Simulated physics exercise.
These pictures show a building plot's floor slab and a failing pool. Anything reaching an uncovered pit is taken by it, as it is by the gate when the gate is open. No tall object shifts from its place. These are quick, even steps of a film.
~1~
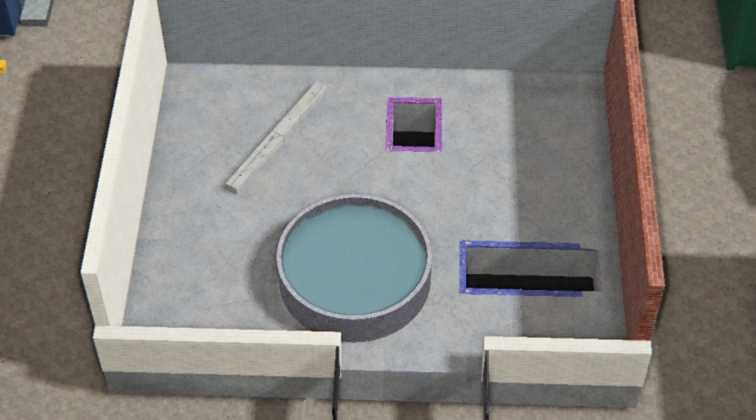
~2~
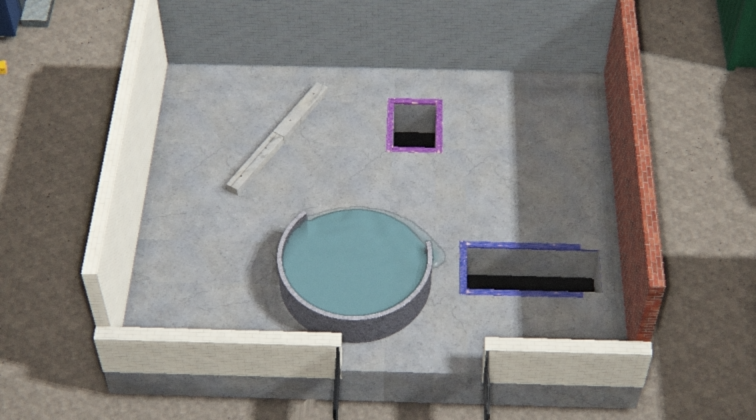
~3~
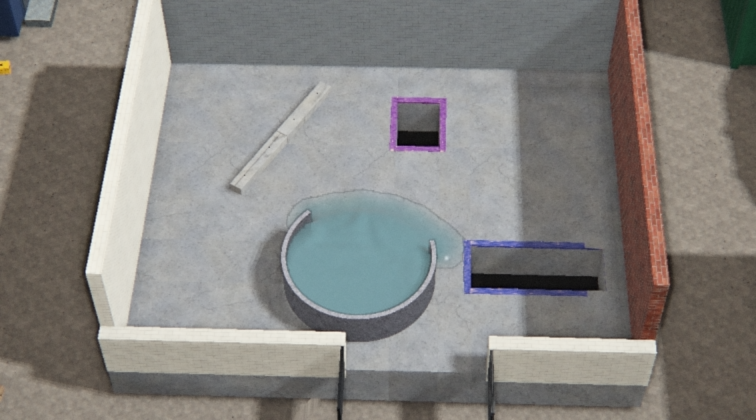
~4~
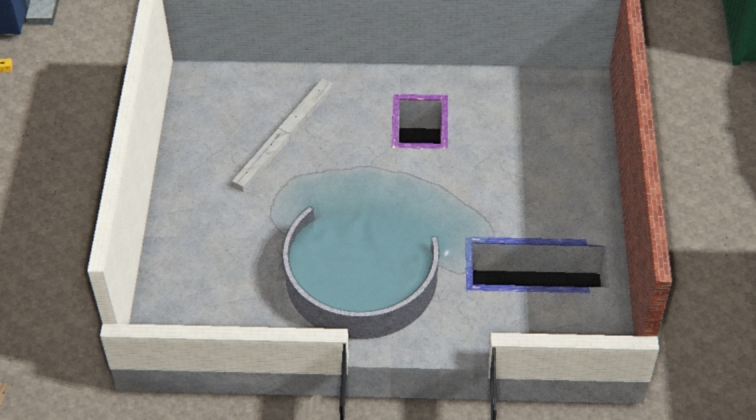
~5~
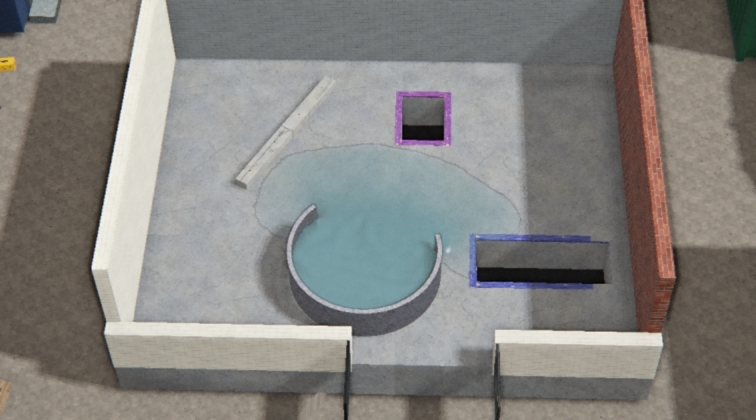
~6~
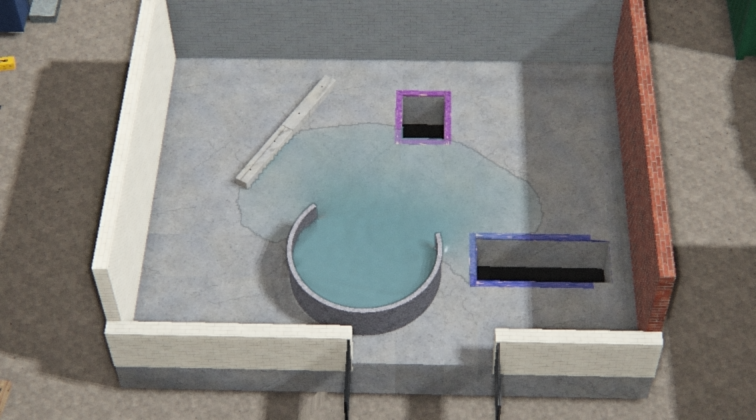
On a walled concrete floor slab, a round pool broke open on its far side, and water poured out and spread across the floor toward the purple-edged hole and around the blue-edged one's near corner.
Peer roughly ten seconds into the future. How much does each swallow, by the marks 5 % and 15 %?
At the end, gate: Smaller than five per cent. Purple pit: Greater than fifteen per cent. Blue pit: Greater than fifteen per cent.
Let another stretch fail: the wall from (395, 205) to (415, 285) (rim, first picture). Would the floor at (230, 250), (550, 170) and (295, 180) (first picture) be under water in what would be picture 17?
Taking them in order, I'd say not reached, swamped and not reached.
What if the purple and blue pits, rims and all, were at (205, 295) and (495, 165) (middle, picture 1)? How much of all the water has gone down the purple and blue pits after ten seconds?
Purple: 4 %; blue: 45 %.
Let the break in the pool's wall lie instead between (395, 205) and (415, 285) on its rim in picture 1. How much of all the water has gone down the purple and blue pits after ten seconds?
In percent: Purple 8, blue 55.
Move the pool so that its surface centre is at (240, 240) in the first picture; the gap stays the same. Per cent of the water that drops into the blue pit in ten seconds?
Blue: 10 %.
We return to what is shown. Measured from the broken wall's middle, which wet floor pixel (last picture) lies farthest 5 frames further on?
My guess would be about (605, 145).
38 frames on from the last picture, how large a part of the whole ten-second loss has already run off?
Estimated share: Close to 50 %.
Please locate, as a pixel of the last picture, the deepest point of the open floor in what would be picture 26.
Near (561, 87).
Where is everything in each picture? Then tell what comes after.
The first picture shows the pool at (354, 257) is whole and still.
In the second picture, water pours out on the pool's far side and has run to a hidden place.
In the third picture, the front is at (291, 220), out from the gap on the pool's far side.
In the fourth picture, the front is at (277, 206), out from the gap on the pool's far side.
In the fifth picture, the front is at (515, 226), out from the gap on the pool's far side.
In the sixth picture, the front is at (535, 204), out from the gap on the pool's far side.
A moment on, water covers 40 % of the floor; the gate 0 %, the purple pit 2 %, the blue pit 1 %.
Next, water covers 50 % of the floor; the gate 0 %, the purple pit 8 %, the blue pit 1 %.
Then, water covers 55 % of the floor; the gate 0 %, the purple pit 14 %, the blue pit 2 %.
Later, water covers 65 % of the floor; the gate 0 %, the purple pit 21 %, the blue pit 4 %.
In the end, water covers 85 % of the floor; the gate 0 %, the purple pit 30 %, the blue pit 18 %.
